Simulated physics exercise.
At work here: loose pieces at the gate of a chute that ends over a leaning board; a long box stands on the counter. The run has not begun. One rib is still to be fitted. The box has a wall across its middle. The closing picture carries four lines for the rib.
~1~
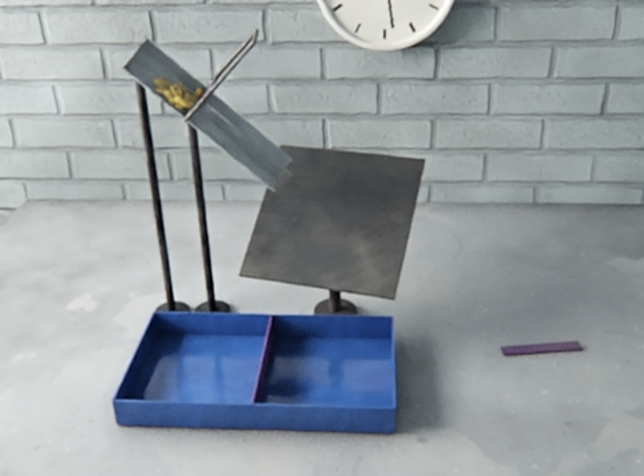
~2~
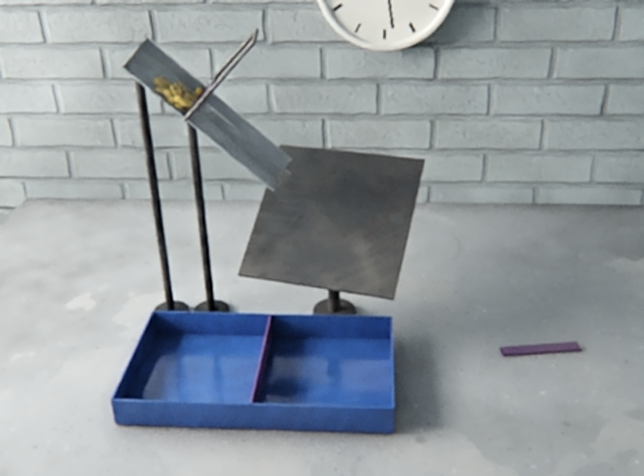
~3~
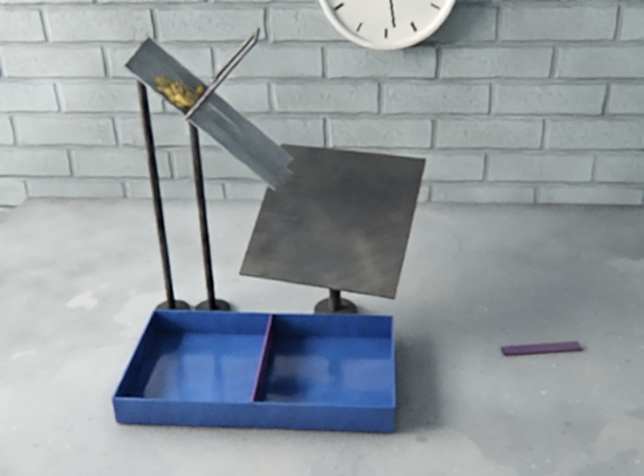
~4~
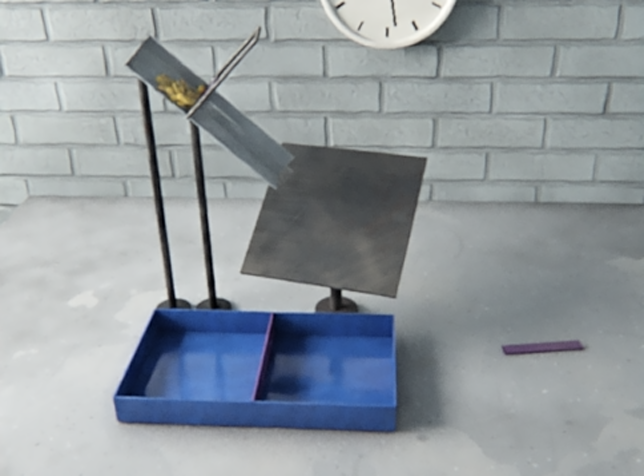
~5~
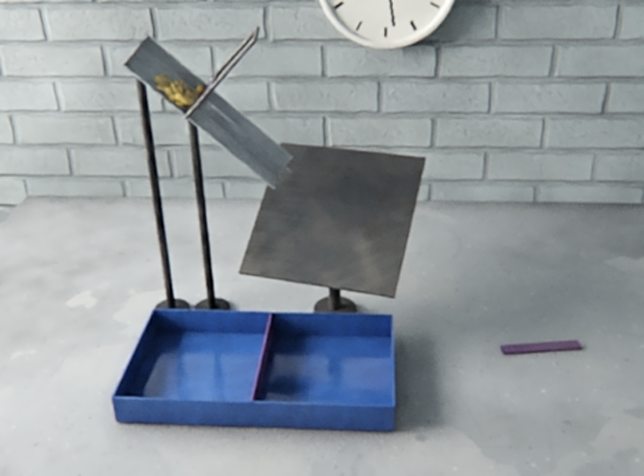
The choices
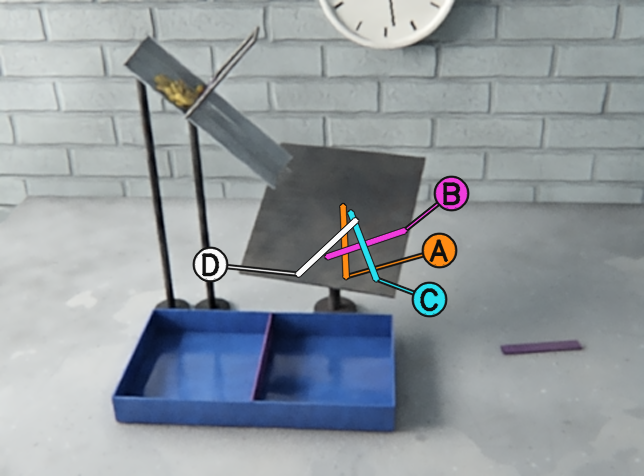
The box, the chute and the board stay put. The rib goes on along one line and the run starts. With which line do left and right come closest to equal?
Go for D.
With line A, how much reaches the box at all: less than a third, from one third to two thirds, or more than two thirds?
It is more than two thirds.
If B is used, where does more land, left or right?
The right half.
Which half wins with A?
More lands on the right.
On the marked copy, line A from (343, 206) to (346, 276); line B from (404, 230) to (327, 256); line C from (350, 212) to (376, 278); line D from (355, 220) to (298, 274).
With A, of what is caught, only a few in the left half, all but a few in the right.
With B, of what is caught, a small share in the left half, all but a few in the right.
With C, of what is caught, only a few in the left half, all but a few in the right.
With D, of what is caught, close to half in the left half, close to half in the right.
